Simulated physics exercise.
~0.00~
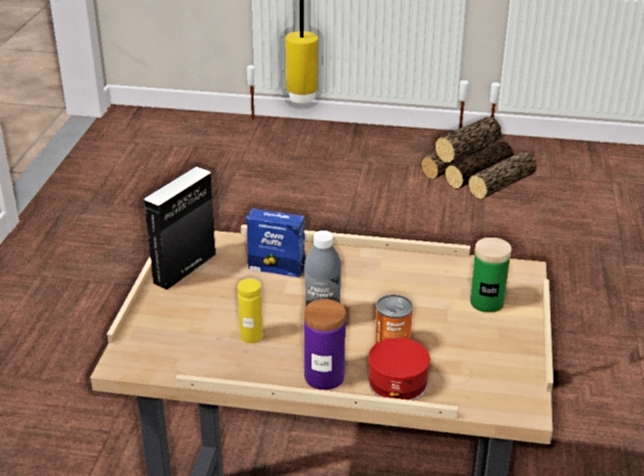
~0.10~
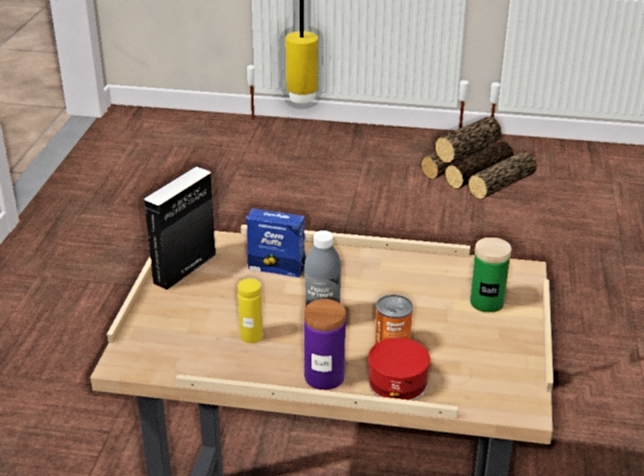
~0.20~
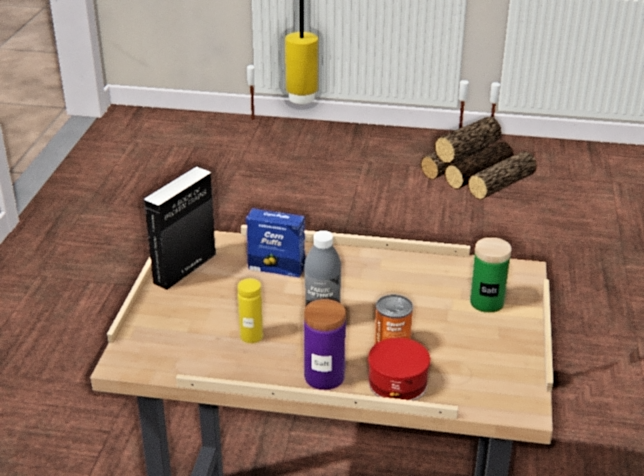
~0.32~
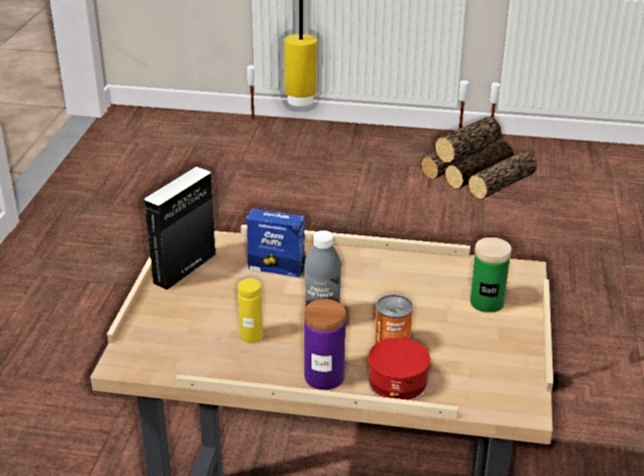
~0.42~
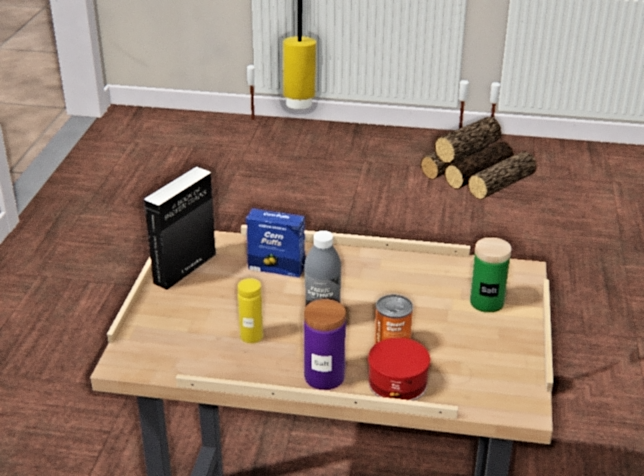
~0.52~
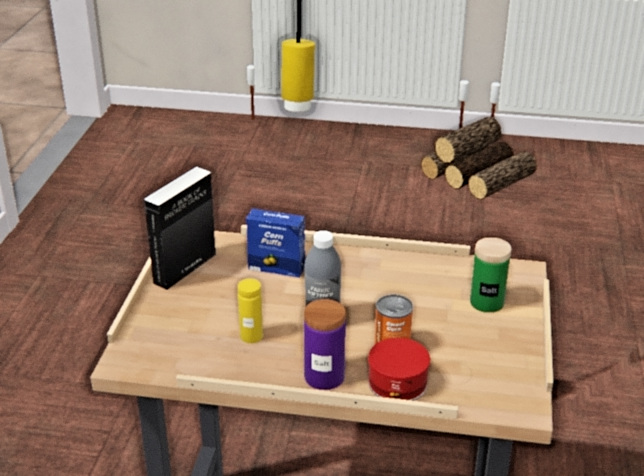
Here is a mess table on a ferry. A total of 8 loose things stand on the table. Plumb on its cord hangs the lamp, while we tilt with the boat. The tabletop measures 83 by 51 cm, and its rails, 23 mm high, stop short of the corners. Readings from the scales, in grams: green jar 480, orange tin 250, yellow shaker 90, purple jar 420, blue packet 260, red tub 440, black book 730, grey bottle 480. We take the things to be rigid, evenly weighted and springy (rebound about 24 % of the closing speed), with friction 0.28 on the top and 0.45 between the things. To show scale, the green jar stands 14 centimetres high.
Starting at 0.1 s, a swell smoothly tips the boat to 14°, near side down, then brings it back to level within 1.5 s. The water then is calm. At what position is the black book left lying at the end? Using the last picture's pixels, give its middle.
The black book is left lying near (182, 228).
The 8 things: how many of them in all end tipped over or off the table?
Total: 0.
By 1.02 s, boat heeled 12°, near side down.
By 1.52 s, boat level.
When it is over (2.1 s), all 8 within 5 cm of the start. End places, in pixels of the last picture, black book near (182, 228).
